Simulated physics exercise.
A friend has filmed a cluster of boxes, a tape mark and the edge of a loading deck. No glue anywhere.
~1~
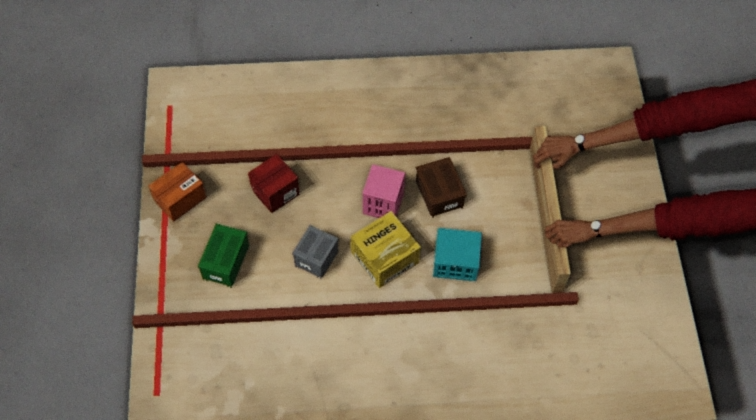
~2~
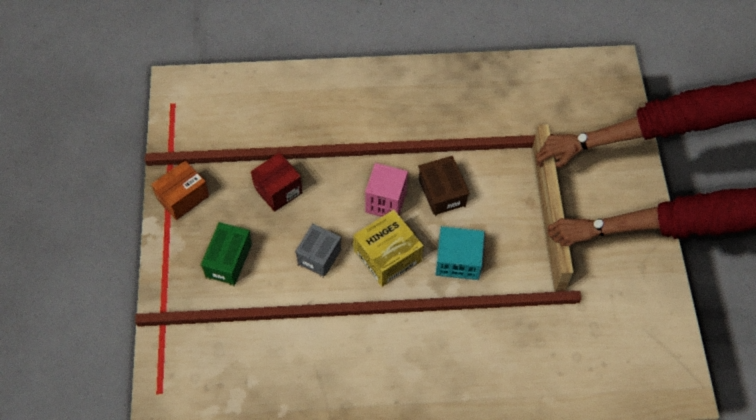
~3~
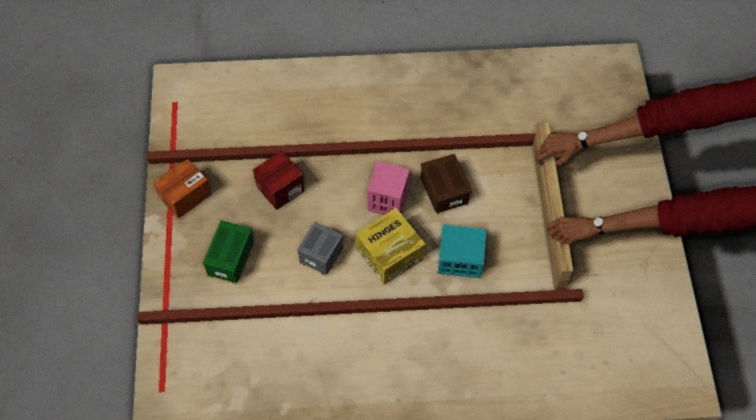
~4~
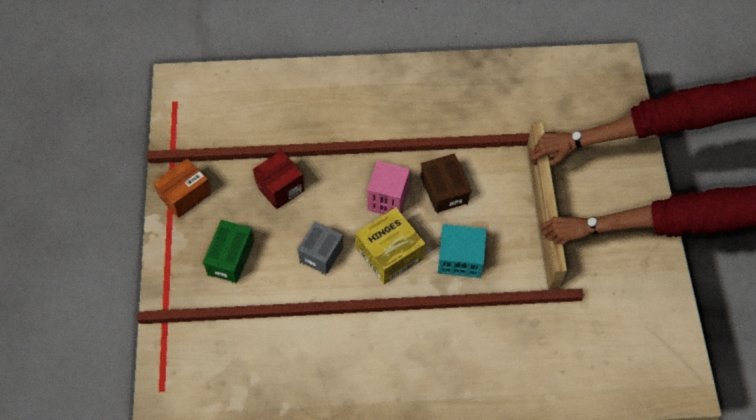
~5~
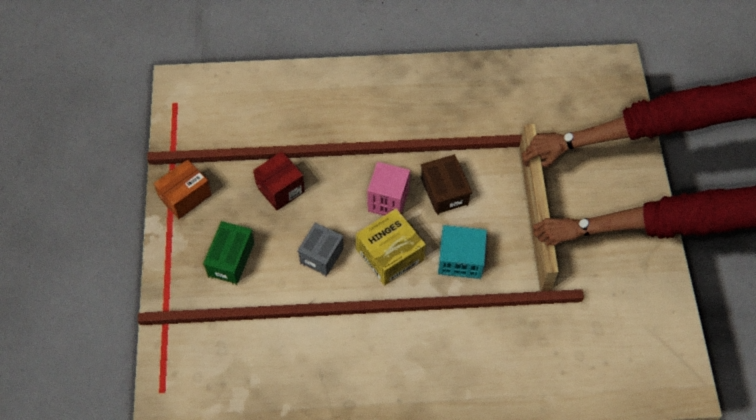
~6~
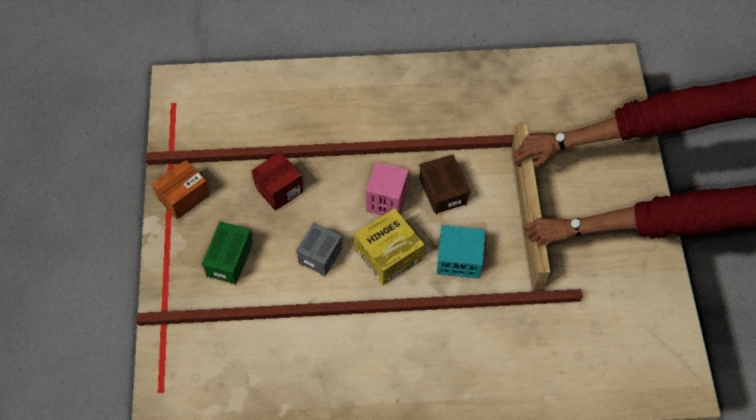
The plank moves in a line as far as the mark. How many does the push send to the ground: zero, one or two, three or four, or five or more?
Here the number that fall off is five or more.
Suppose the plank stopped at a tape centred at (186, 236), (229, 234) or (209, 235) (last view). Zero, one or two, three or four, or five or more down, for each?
Taking them in turn, five or over; 3 or 4; 3 or 4.
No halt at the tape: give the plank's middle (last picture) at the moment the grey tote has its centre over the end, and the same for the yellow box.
Its middle is around (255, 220) and around (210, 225).
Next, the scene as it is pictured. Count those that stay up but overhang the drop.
Overhanging: 2.
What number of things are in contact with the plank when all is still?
It touches 2.
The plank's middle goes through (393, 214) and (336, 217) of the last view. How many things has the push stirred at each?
5 and 7.
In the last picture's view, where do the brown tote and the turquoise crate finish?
First (149, 196), then (142, 272).
A little later, none off yet; orange box at rest near (182, 190); green tote at rest near (228, 253); red parcel at rest near (278, 181).
Next, none off yet; orange box at rest near (182, 190); green tote shifted about its own width near (183, 256); red parcel shifted about its own width near (258, 171).
Later still, one off so far; orange box shifted about its own width near (141, 196); green tote fallen near (123, 286); red parcel shifted well along near (181, 170).
When it is over, the number that fall off is five or more; down, pink crate, yellow box, grey tote, red parcel, green tote and orange box.
